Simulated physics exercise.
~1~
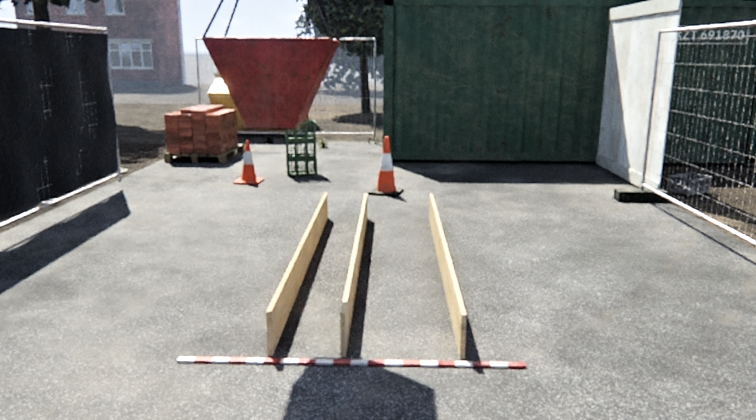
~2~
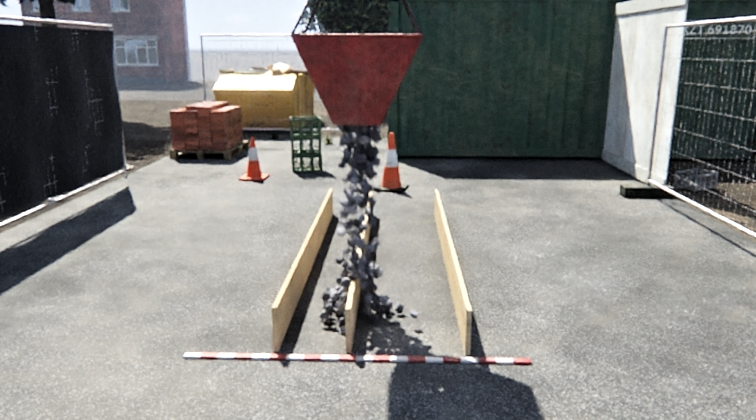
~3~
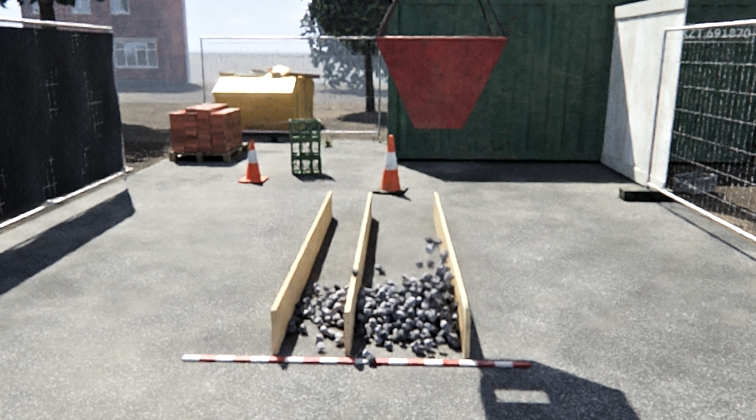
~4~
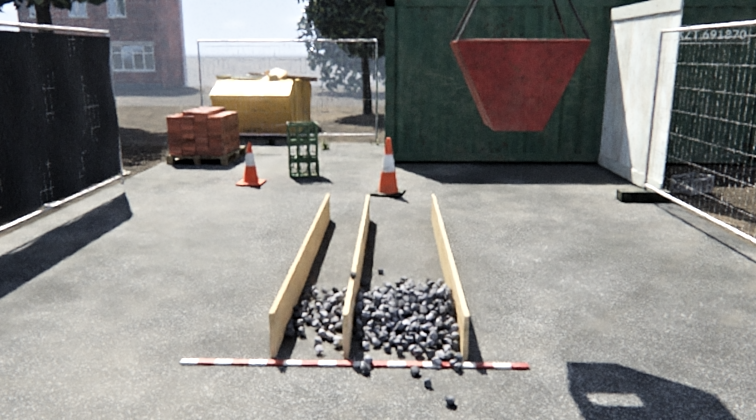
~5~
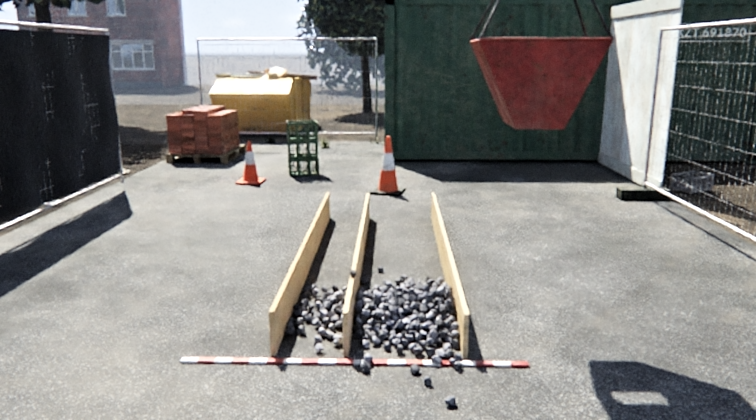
In a fenced yard, a red skip moving right drops grey stones, mostly into the right bay.
